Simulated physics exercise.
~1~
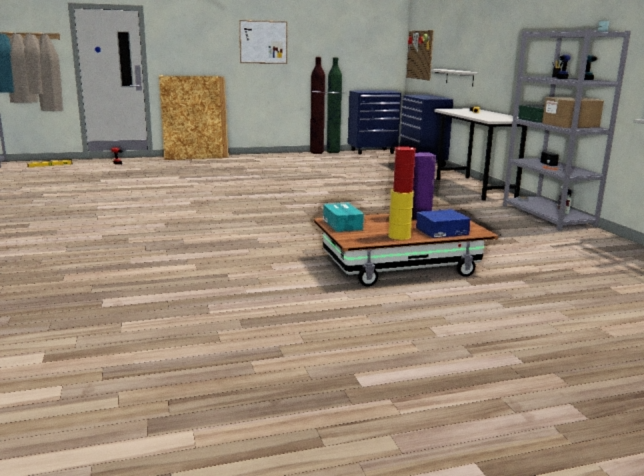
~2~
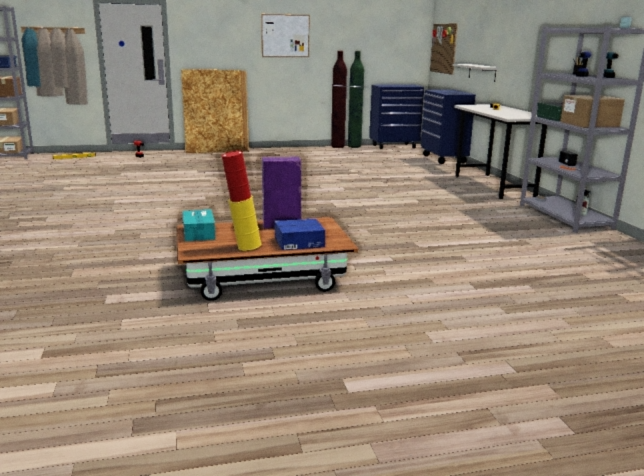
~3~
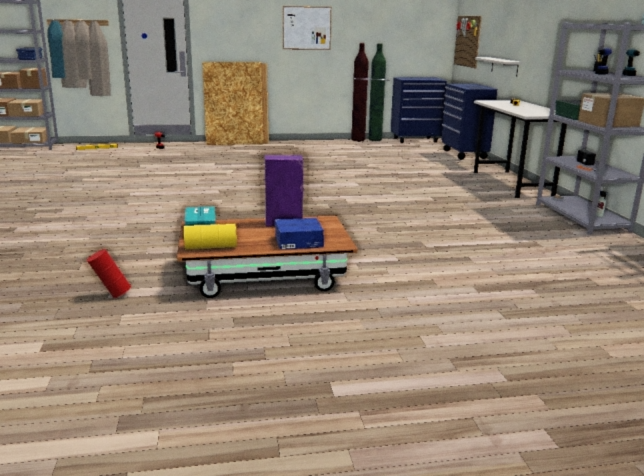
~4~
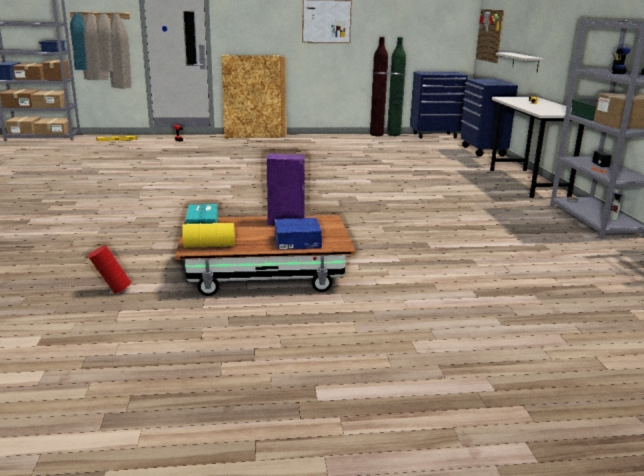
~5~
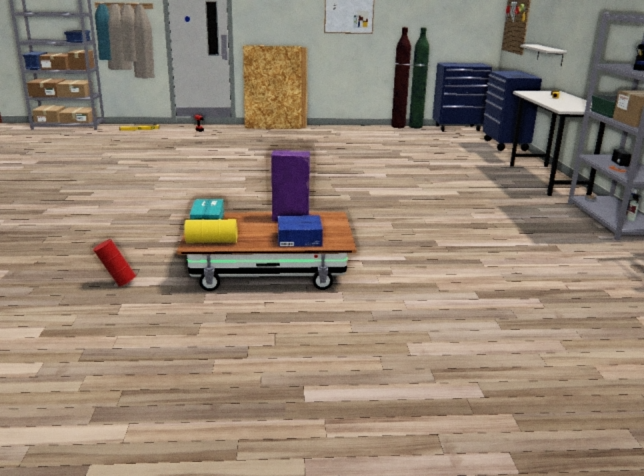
A red canister topples off a stopping cart onto the floor, leaving the yellow one lying aboard.
